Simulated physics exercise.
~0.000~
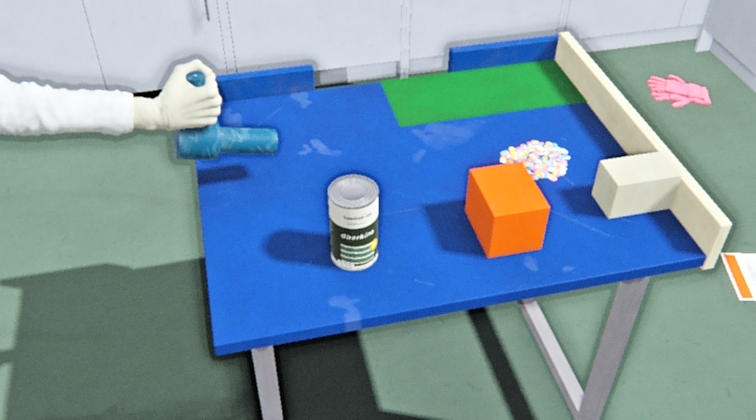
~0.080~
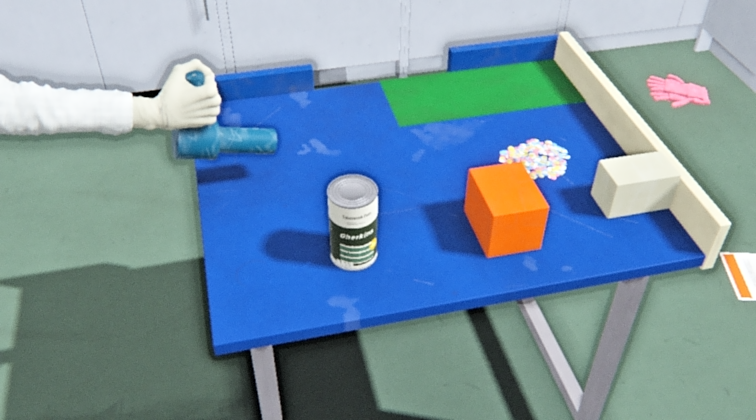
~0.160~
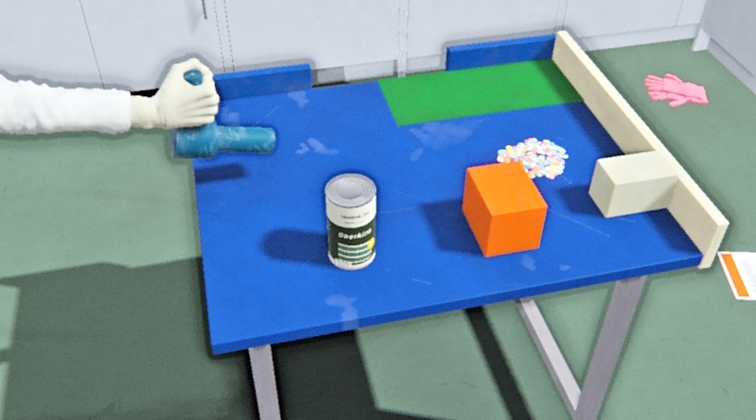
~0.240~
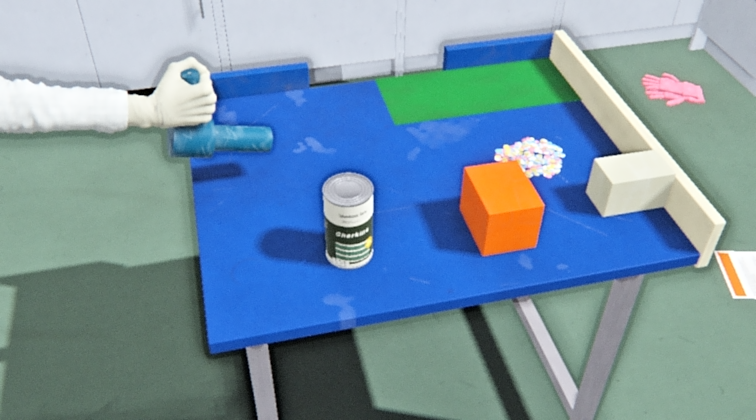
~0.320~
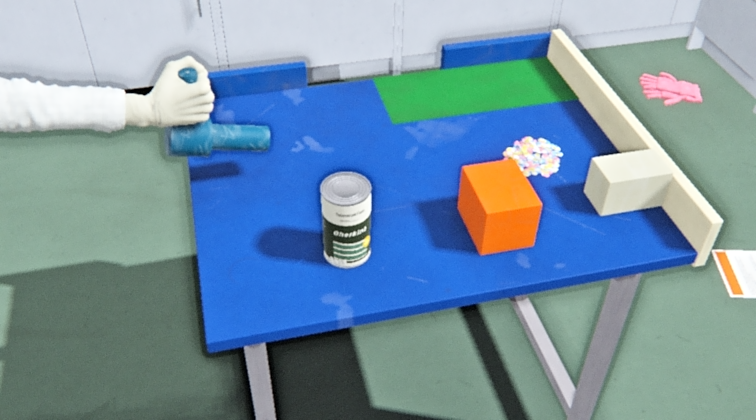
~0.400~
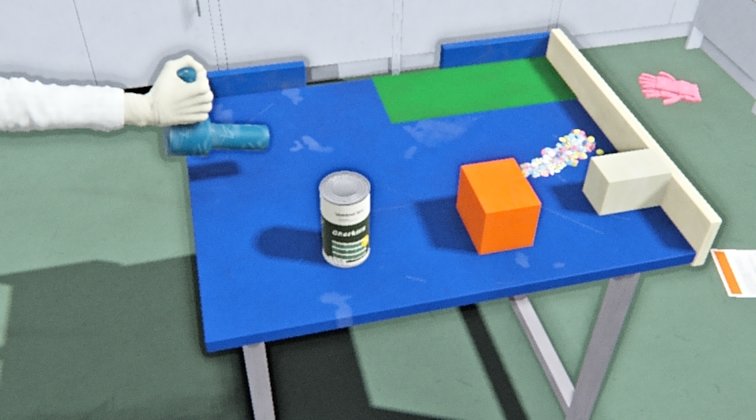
The footage shows a gloved hand holding a blue hair dryer at the left of a blue table with a can and blocks; a pile of pale paper dots behind the orange block sits still, then stretches out rightward.
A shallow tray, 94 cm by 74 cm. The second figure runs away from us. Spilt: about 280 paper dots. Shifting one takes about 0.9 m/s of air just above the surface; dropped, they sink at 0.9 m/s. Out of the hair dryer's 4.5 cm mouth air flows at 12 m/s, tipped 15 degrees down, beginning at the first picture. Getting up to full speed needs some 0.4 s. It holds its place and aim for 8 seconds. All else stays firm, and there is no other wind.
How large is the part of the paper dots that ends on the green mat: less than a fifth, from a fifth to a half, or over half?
It's not up to a fifth.
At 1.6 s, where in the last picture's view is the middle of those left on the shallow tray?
Look about (645, 176) in the last picture.
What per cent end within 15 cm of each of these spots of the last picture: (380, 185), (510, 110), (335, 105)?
First spot near 0 %, second near 0 %, third near 0 %.
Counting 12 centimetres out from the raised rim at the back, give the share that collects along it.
Around 0 in a hundred.
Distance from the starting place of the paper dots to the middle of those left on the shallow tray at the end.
The middle is roughly 25 cm from where it started.
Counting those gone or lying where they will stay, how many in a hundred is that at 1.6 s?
Estimated share: Close to 60 per cent.
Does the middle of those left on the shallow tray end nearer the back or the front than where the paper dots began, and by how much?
Towards the front, some 15 cm.
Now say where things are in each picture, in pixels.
In the first picture, the middle of the paper dots is near (538, 162), none has stirred yet and the mouth of the hair dryer is at (275, 142).
In the second picture, the middle of the paper dots is near (538, 161), none has stirred yet and the green mat is centred on (481, 91).
In the third picture, the middle of the paper dots is near (536, 160), none has stirred yet, the top of a block is at (638, 167) and the top of a block is at (506, 187).
In the fourth picture, the middle of the paper dots is near (533, 159) and none has stirred yet.
In the fifth picture, the middle of the paper dots is near (534, 156) and about 5 % have left their places.
In the sixth picture, the middle of the paper dots is near (562, 159), the farthest in sight from the hair dryer is at (600, 152) and about 70 % have left their places.
After 1.6 s the count stands so, 0 % are on the green mat; the middle of those still in play is near (645, 176).
After 2.6 s the count stands so, 0 % are on the green mat; the middle of those still in play is near (645, 176).
After 4.4 s the count stands so, 0 % are on the green mat; the middle of those still in play is near (646, 174).
After 8.0 s, at the end, 0 % are on the green mat; the middle of those still in play is near (646, 174).
